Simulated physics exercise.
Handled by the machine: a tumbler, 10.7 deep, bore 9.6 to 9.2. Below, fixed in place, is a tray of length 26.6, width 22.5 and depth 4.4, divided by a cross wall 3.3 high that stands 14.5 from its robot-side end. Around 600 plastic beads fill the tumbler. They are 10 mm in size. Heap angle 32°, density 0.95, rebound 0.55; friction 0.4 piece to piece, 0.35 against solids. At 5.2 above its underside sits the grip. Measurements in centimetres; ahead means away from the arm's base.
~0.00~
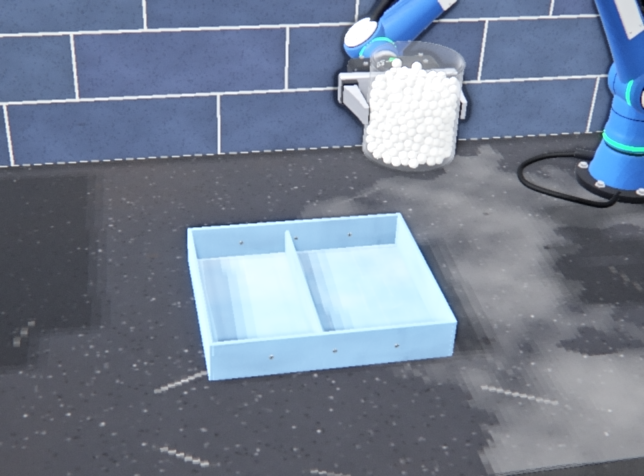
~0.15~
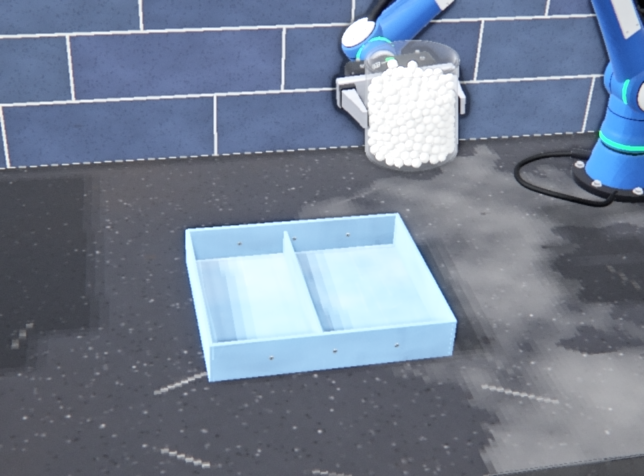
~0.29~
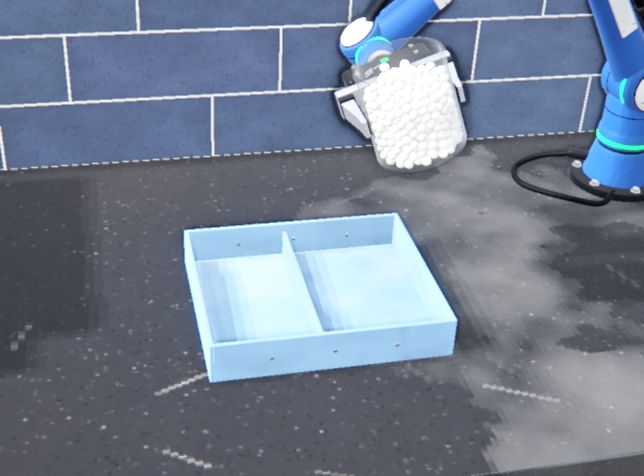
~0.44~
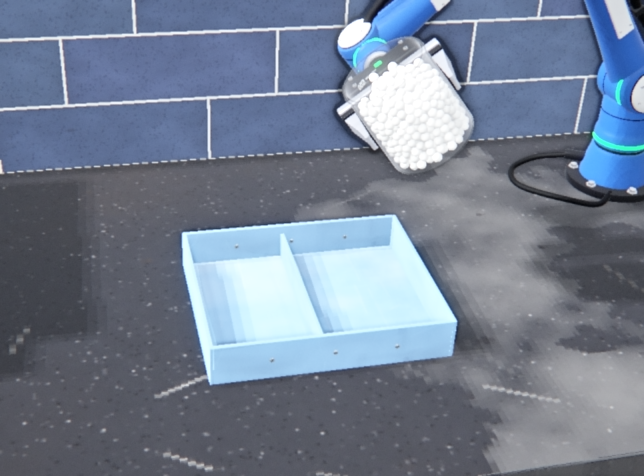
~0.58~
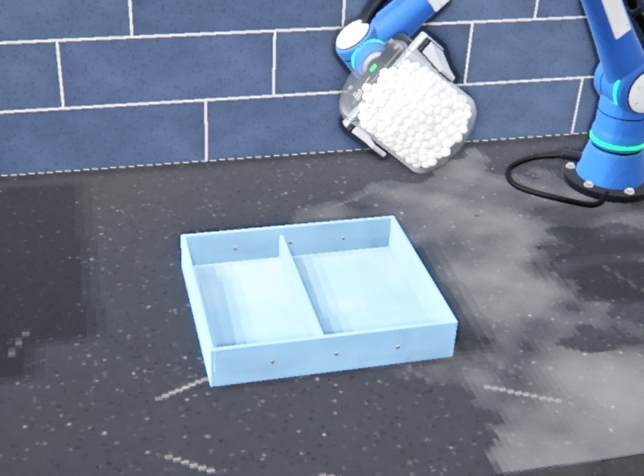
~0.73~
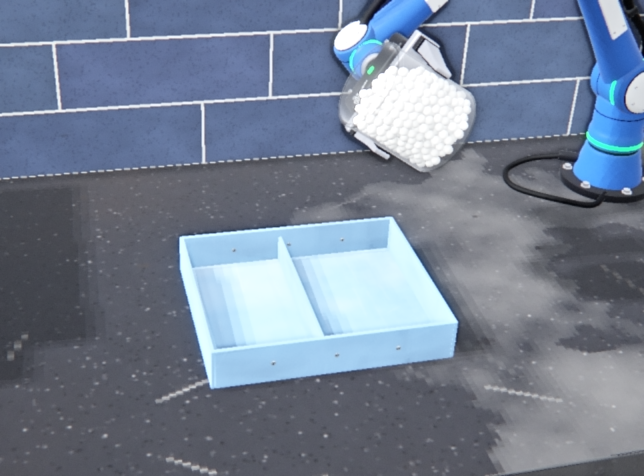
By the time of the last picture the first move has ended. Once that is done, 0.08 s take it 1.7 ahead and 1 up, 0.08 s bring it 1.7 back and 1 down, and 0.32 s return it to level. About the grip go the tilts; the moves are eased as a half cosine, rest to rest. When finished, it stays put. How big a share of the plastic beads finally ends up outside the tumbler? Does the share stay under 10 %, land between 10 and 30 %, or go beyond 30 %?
It stays under 10 %.
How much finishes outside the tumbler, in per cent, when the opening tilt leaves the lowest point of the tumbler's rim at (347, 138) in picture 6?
20 percent or so.
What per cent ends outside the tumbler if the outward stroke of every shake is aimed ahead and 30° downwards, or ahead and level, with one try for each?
I'd say close to 0 percent for the first and close to 5 percent for the second.
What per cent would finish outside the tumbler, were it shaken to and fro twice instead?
Roughly 10 in a hundred.
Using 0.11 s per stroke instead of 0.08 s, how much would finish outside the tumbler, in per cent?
Roughly 0 percent then.
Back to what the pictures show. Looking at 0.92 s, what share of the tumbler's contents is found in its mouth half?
Roughly 45 per cent.
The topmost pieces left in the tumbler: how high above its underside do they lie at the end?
I'd say near 9.5 cm from the bottom.
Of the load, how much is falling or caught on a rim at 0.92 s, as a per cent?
Reading at that time: Some 2 per cent.
After 0.92 s, tilted 55° forward, highest piece 29 above the table; 591 in the tumbler, 14 in flight or on a rim.
After 1.11 s, tilted 12° forward, highest piece 31 above the table; 568 in the tumbler, 27 in the far-side part, 10 in flight or on a rim.
After 1.41 s, level, highest piece 30 above the table; 567 in the tumbler, 33 in the far-side part, 3 in the robot-side part, 2 in flight or on a rim.
After 2.46 s, level, highest piece 30 above the table; 567 in the tumbler, 34 in the far-side part, 4 in the robot-side part.
In the end, 567 in the tumbler, 34 in the far-side part, 4 in the robot-side part. That is 6 % outside the tumbler.
